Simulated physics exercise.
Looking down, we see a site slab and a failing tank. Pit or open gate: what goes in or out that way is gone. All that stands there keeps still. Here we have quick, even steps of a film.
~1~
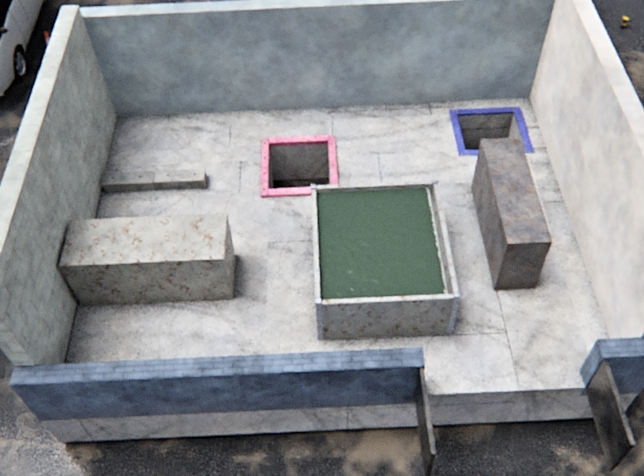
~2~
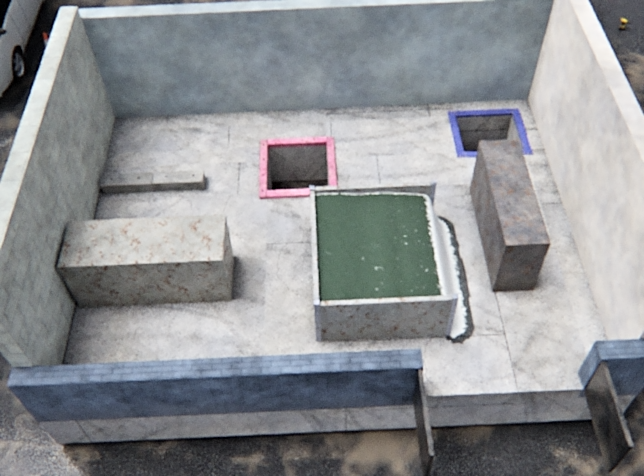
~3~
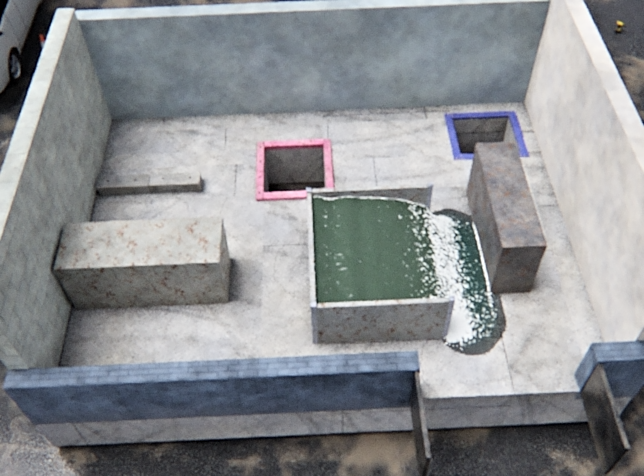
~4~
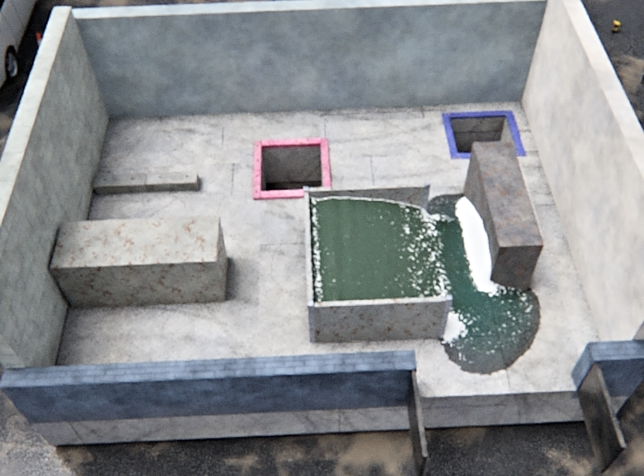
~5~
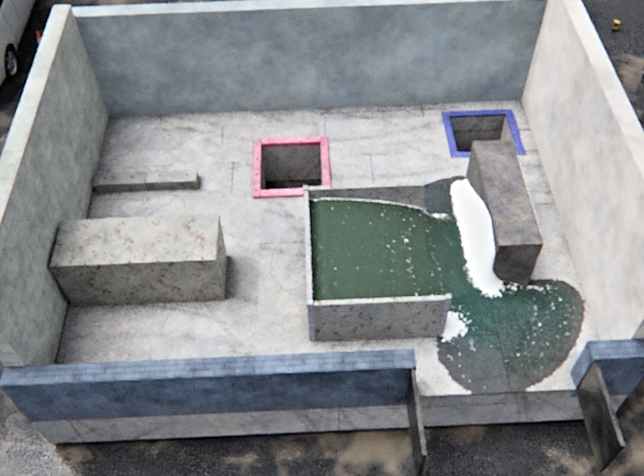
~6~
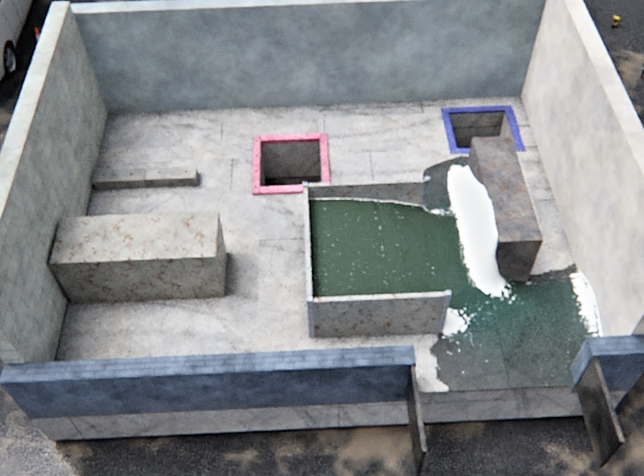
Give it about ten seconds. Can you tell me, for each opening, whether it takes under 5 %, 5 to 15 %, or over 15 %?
The gate drains a share exceeding fifteen per cent; the blue pit drains a share exceeding fifteen per cent; the pink pit drains a share short of five per cent.
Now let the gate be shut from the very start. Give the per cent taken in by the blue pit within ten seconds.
That would be 35 percent for the blue pit.
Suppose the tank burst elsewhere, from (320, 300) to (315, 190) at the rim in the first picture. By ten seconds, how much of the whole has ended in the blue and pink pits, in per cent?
The blue pit gets 6 per cent and the pink pit 10 per cent.
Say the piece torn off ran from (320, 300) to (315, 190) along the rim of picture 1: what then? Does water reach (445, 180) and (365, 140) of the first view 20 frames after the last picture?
Well, the first place ends up left untouched, and the second one left untouched.
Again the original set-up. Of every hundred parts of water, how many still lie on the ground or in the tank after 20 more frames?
Some 68 per cent has not gone.
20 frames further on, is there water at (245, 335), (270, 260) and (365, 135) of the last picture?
Taking them in the order given: Spared, then spared, then swamped.
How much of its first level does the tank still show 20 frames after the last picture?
About 26 %.
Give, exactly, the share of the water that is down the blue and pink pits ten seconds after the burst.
Roughly 26 %, then roughly 0 %.
A moment on, water covers 30 % of the floor; the gate 3 %, the blue pit 1 %, the pink pit 0 %.
Next, water covers 40 % of the floor; the gate 13 %, the blue pit 3 %, the pink pit 0 %.
Then, water covers 50 % of the floor; the gate 22 %, the blue pit 9 %, the pink pit 0 %.
Later, water covers 55 % of the floor; the gate 31 %, the blue pit 19 %, the pink pit 1 %.
In the end, water covers 65 % of the floor; the gate 37 %, the blue pit 26 %, the pink pit 1 %.
